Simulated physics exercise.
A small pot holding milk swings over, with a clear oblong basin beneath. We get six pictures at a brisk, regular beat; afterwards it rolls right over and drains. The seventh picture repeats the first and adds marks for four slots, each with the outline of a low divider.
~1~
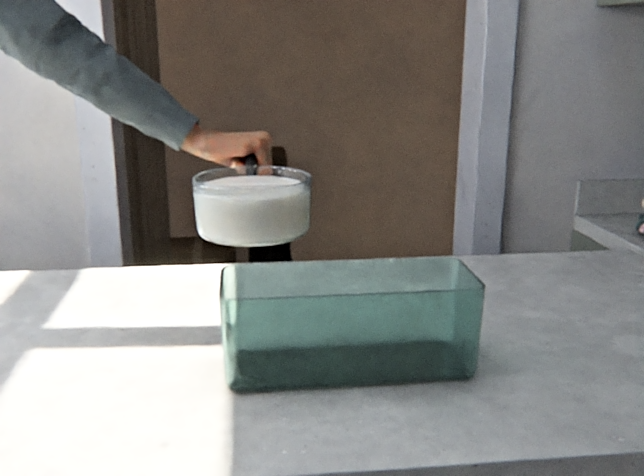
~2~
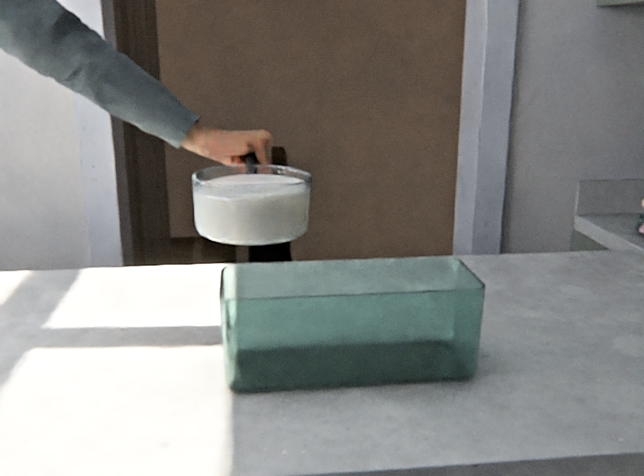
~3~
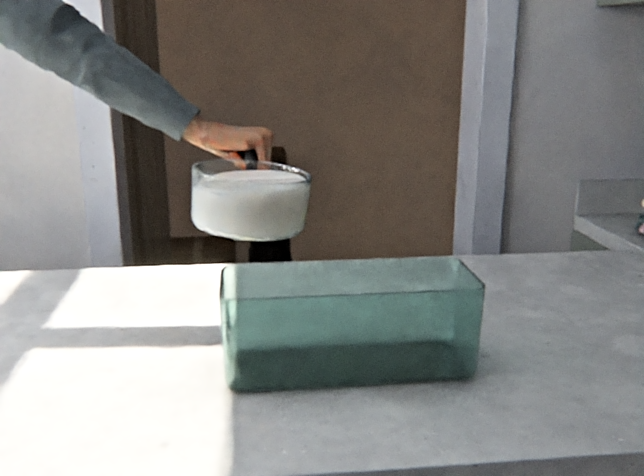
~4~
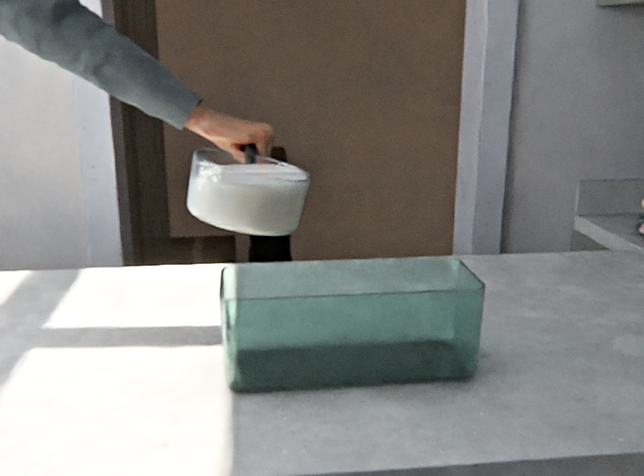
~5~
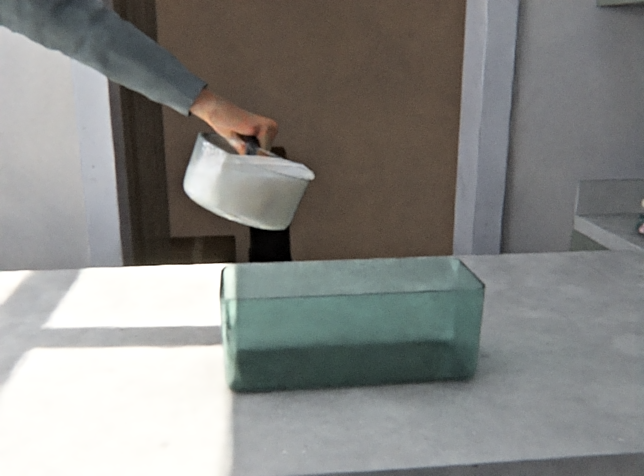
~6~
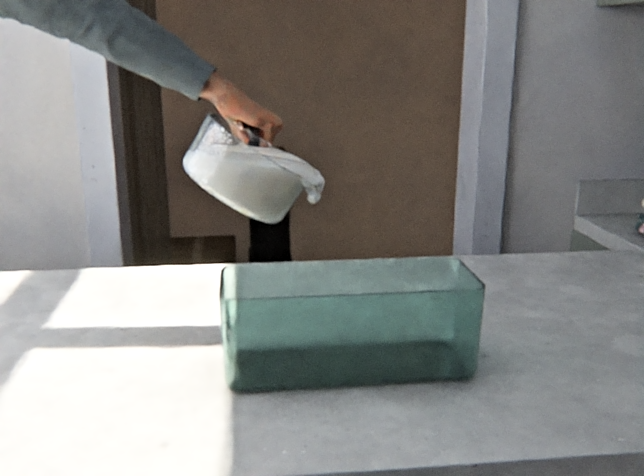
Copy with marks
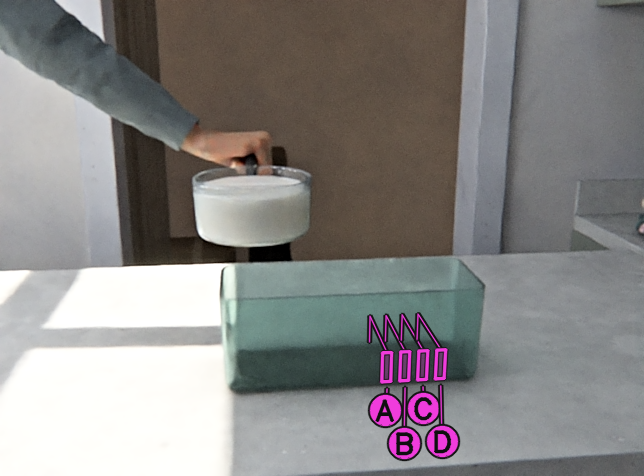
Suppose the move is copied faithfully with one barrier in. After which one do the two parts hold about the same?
B beats the others.
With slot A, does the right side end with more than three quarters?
No, it does not.
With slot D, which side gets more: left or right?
The left one.
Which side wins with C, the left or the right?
The left one.
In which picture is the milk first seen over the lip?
Picture 5.
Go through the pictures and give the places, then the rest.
The first frame shows upright, lip at (309, 175); basin from (226, 389) to (475, 375); nothing has left yet.
The second frame shows upright, lip at (309, 175); nothing has left yet.
The third frame shows tipped about 6°, lip at (309, 175); nothing has left yet.
The fourth frame shows tipped about 13°, lip at (309, 175); nothing has left yet.
The fifth frame shows tipped about 22°, lip at (309, 175); milk is over the lip, down to (309, 175).
The sixth frame shows tipped about 33°, lip at (309, 175); milk is over the lip, down to (312, 201).
In magenta, A at (387, 388); B at (405, 387); C at (422, 386); D at (440, 385).
With A, about 33 % ends left of the wall and 66 % right of it.
With B, about 57 % ends left of the wall and 42 % right of it.
With C, about 71 % ends left of the wall and 28 % right of it.
With D, about 82 % ends left of the wall and 11 % right of it; 7 % is lost outside.
